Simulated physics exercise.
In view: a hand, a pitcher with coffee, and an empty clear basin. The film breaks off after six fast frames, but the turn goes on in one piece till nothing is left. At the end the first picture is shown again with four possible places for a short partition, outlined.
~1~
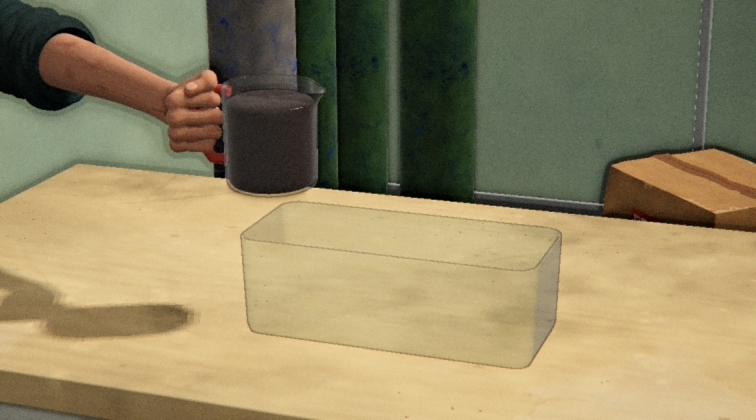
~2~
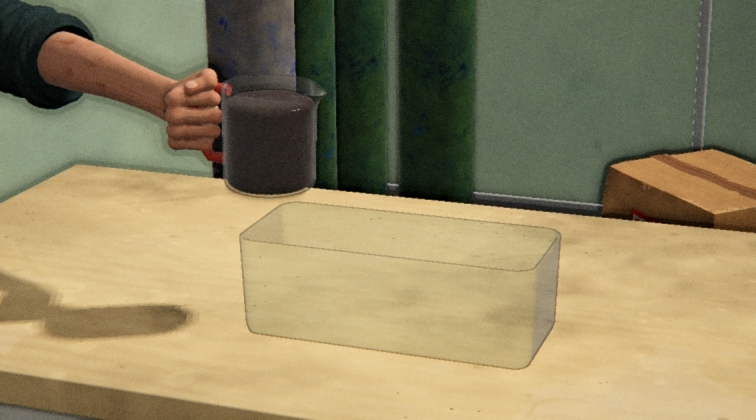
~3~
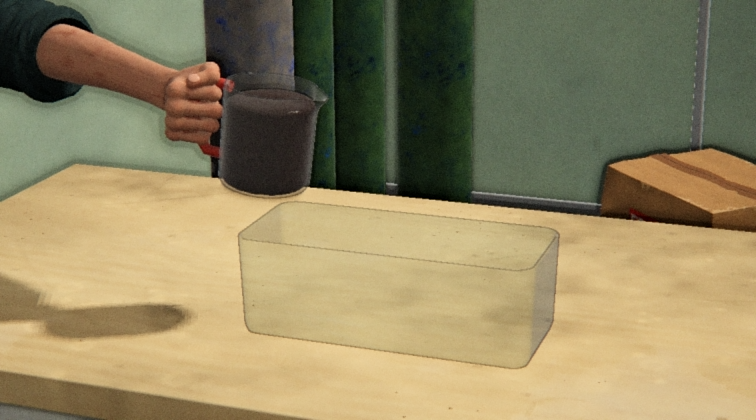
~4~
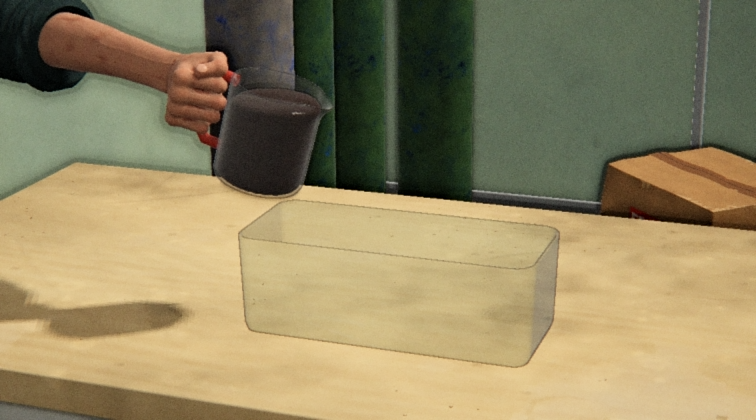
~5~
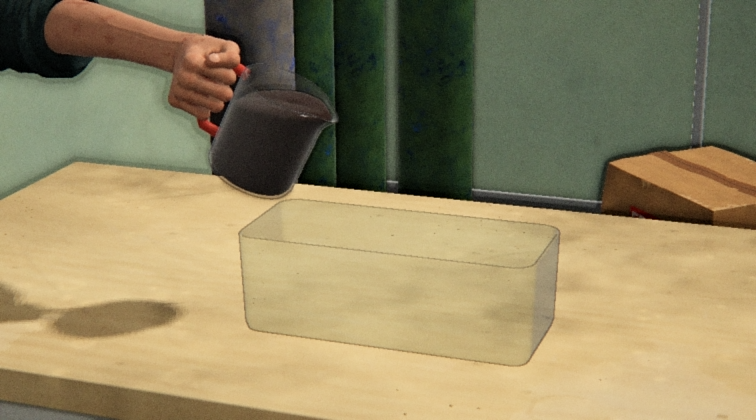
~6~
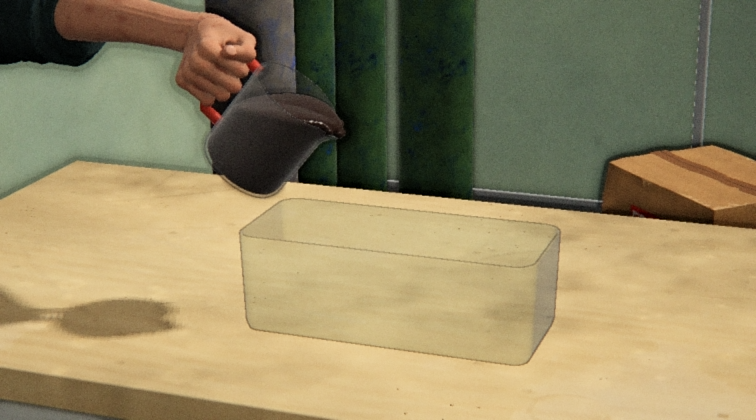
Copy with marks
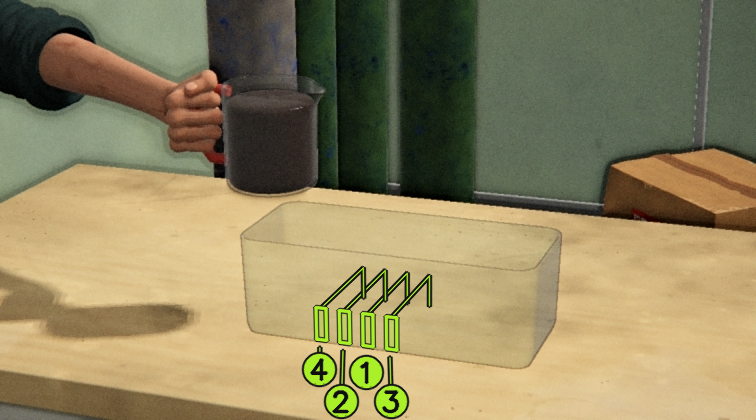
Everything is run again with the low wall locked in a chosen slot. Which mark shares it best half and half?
Go for 2.
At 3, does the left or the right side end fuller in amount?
The left one.
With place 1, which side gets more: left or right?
The left one.
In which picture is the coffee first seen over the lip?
Picture 6.
On the marked copy, 1 at (366, 354); 2 at (342, 350); 3 at (389, 357); 4 at (319, 347).
If 1 is chosen, about 73 % ends left of the wall and 22 % right of it; 5 % is lost outside.
If 2 is chosen, about 45 % ends left of the wall and 54 % right of it.
If 3 is chosen, about 85 % ends left of the wall and 10 % right of it; 4 % is lost outside.
If 4 is chosen, about 11 % ends left of the wall and 88 % right of it.
